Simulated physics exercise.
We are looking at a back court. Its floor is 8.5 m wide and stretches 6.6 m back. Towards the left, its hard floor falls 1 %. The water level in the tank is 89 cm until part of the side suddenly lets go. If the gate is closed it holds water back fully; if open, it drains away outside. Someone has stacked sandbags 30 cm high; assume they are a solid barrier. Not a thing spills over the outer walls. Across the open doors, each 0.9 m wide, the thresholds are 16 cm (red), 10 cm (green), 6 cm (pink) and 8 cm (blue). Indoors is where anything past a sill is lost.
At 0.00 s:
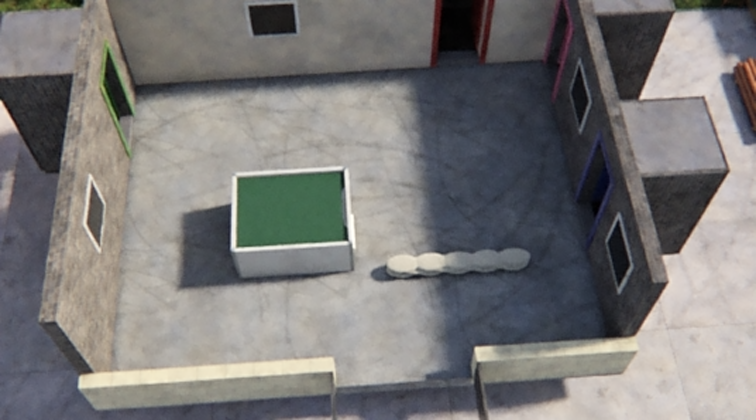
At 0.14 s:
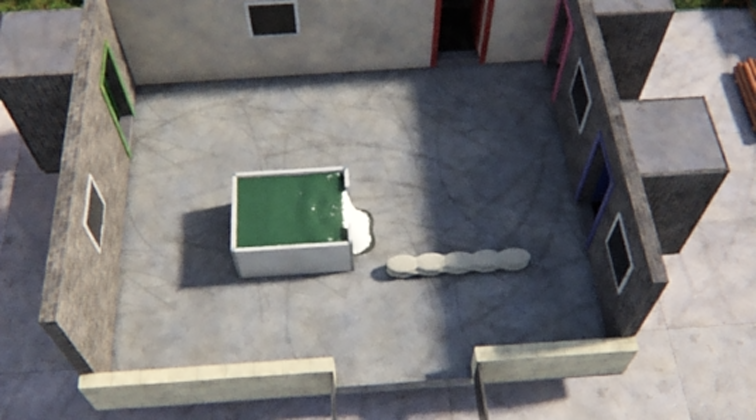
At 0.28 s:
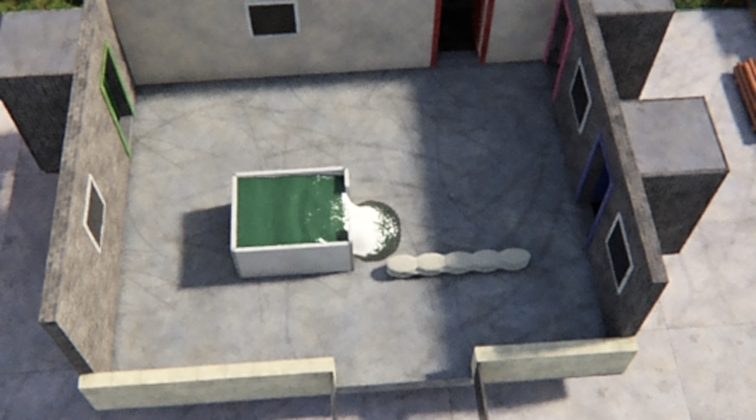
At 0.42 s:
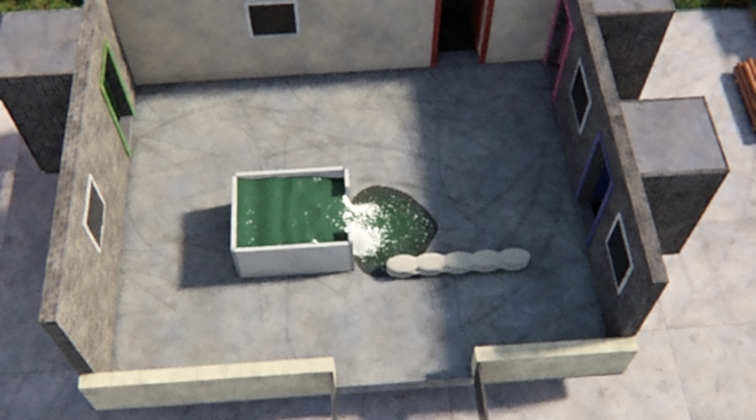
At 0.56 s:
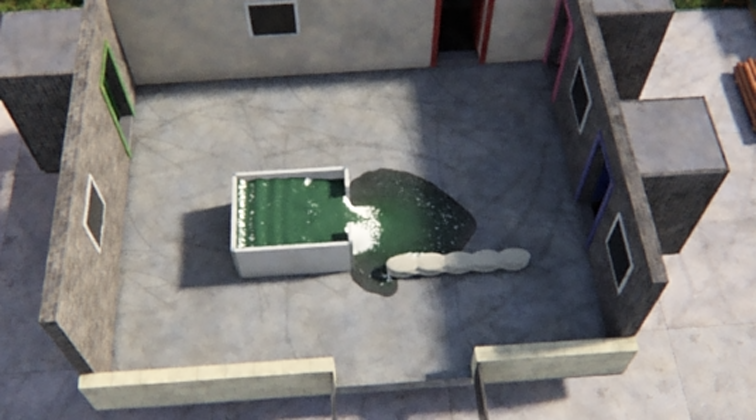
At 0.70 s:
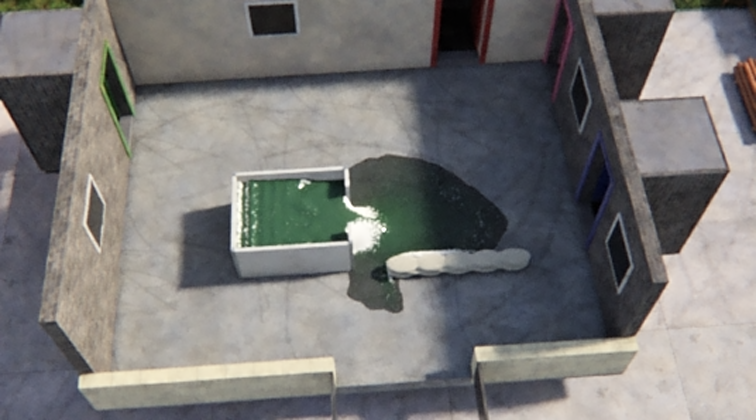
Green water pouring from the right side of a white-walled tank, foaming and spreading across a grey courtyard floor around pale sandbags.
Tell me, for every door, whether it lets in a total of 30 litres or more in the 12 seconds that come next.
For every door: The red door does not; the green door does not; the pink door does; the blue door does.
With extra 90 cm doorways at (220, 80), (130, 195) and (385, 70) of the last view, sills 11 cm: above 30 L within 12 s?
Per doorway, in order: Insufficient / insufficient / insufficient.
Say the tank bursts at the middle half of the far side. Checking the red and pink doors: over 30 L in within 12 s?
Red: Within the limit; pink: Exceeding the limit.
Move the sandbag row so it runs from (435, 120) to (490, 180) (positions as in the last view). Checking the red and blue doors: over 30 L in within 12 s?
Well, the red one ends up within bounds and the blue one ends up more than allowed.
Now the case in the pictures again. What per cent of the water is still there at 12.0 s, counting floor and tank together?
That would be close to 74 per cent.
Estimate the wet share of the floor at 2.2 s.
Roughly 30 % of the floor.
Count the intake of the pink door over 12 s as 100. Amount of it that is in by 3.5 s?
By that time, around 15 per cent.
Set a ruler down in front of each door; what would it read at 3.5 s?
Measured in centimetres, the red door gives 5, the green door 0, the pink door 13 and the blue door 22.
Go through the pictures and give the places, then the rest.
In the first frame, the tank at (292, 210) is whole and still, 89 cm deep.
In the second frame, water pours out at (348, 222) and has run 0.5 m, to (371, 243); typically 12 cm deep outside, 89 cm at the tank's back.
In the third frame, water pours out at (348, 223) and has run 0.9 m, to (395, 219); typically 13 cm deep outside, 89 cm at the tank's back.
In the fourth frame, water pours out at (348, 224) and has run 1.5 m, to (432, 231); typically 8 cm deep outside, 88 cm at the tank's back.
In the fifth frame, the front is at (471, 228), 2.3 m from the gap at (348, 224); 3.8 m2 of floor is under water; 78 cm left at the back of the tank.
In the sixth frame, water pours out at (348, 224) and has run 2.9 m, to (502, 220); typically 5 cm deep outside, 74 cm at the tank's back.
After 1.4 s water covers 25 % of the floor and is deepest (44 cm) near (357, 233); red door not reached, green door not reached, pink door not reached, blue door 14 cm at the sill, 9 L in.
After 2.2 s water covers 30 % of the floor and is deepest (33 cm) near (573, 194); red door not reached, green door not reached, pink door 6 cm at the sill, 0 L in, blue door 21 cm at the sill, 143 L in.
After 3.5 s water covers 30 % of the floor and is deepest (25 cm) near (357, 233); red door 5 cm at the sill, 0 L in, green door not reached, pink door 13 cm at the sill, 20 L in, blue door 22 cm at the sill, 321 L in.
After 7.0 s water covers 60 % of the floor and is deepest (13 cm) near (545, 70); red door 7 cm at the sill, 0 L in, green door not reached, pink door 12 cm at the sill, 106 L in, blue door 12 cm at the sill, 450 L in.
After 12.0 s water covers 90 % of the floor and is deepest (10 cm) near (134, 116); red door 5 cm at the sill, 0 L in, green door 9 cm at the sill, 0 L in, pink door 5 cm at the sill, 129 L in, blue door 4 cm at the sill, 459 L in.
